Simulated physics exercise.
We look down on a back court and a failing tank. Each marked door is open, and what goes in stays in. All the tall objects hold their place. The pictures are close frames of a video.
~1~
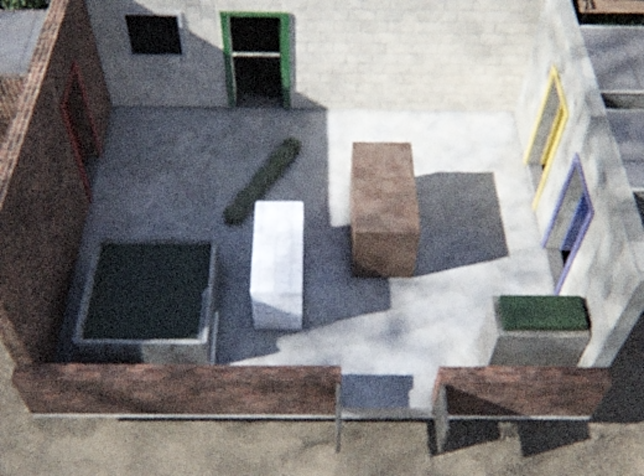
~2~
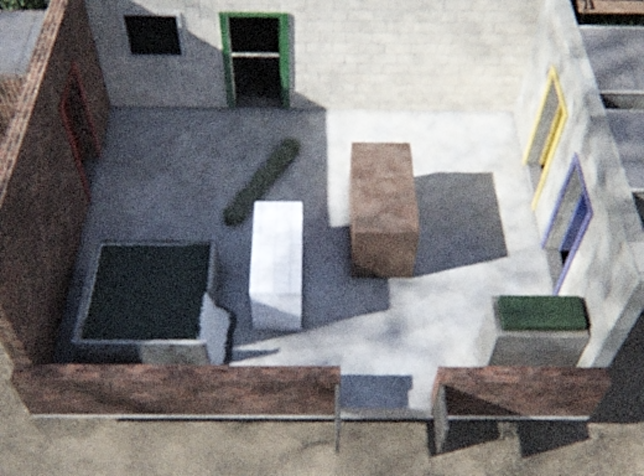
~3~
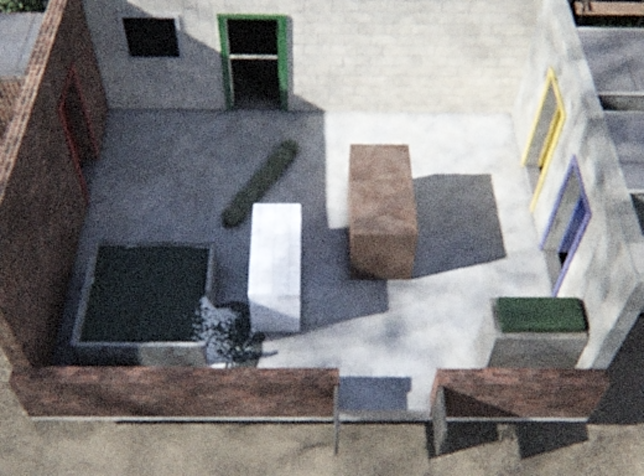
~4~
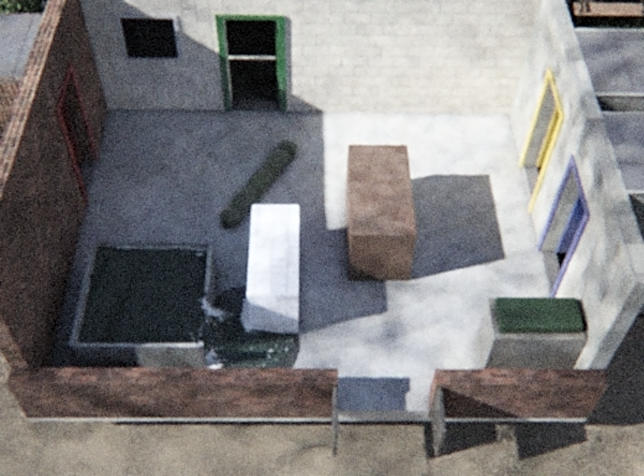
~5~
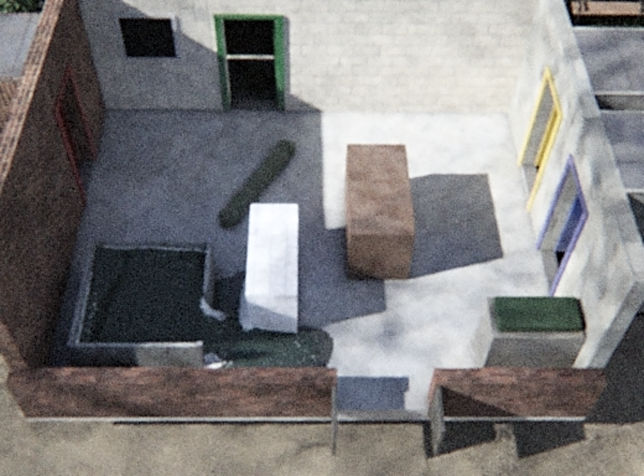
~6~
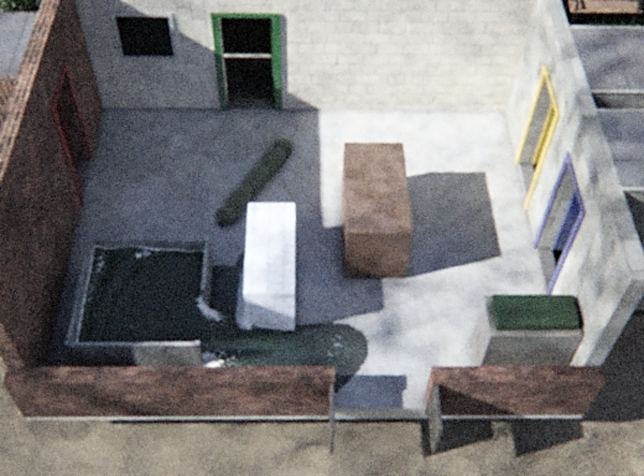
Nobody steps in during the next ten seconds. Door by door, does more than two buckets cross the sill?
The green door stays under that; the red door stays under that; the blue door takes more than that; the yellow door stays under that.
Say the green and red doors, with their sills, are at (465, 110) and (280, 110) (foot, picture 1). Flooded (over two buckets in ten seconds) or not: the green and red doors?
My reading: Green floods; red lets less in.
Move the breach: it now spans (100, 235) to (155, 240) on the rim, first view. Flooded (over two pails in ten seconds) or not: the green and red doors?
Then: Green takes more; red takes more.
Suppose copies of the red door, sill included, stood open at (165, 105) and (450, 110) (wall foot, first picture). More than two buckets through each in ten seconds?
One after the other: Holds, floods.
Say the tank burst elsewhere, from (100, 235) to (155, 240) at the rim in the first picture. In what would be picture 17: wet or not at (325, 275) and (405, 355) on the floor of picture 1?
As listed: Clear, free of water.
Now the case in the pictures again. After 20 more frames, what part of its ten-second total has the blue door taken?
Near 20 in a hundred.
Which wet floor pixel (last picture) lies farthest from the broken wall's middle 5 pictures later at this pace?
I would point to (489, 392).
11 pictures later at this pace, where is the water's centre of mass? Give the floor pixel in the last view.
Roughly at (238, 327).
A moment on, water covers 20 % of the floor; the green door not reached, the red door not reached, the blue door not reached, the yellow door not reached.
Next, water covers 25 % of the floor; the green door not reached, the red door not reached, the blue door not reached, the yellow door not reached.
Then, water covers 45 % of the floor; the green door not reached, the red door wet at the sill, nothing in, the blue door under two buckets in, the yellow door wet at the sill, nothing in.
Later, water covers 65 % of the floor; the green door not reached, the red door wet at the sill, nothing in, the blue door over two buckets in, the yellow door wet at the sill, nothing in.
In the end, water covers 80 % of the floor; the green door wet at the sill, nothing in, the red door wet at the sill, nothing in, the blue door far over two buckets in, the yellow door wet at the sill, nothing in.
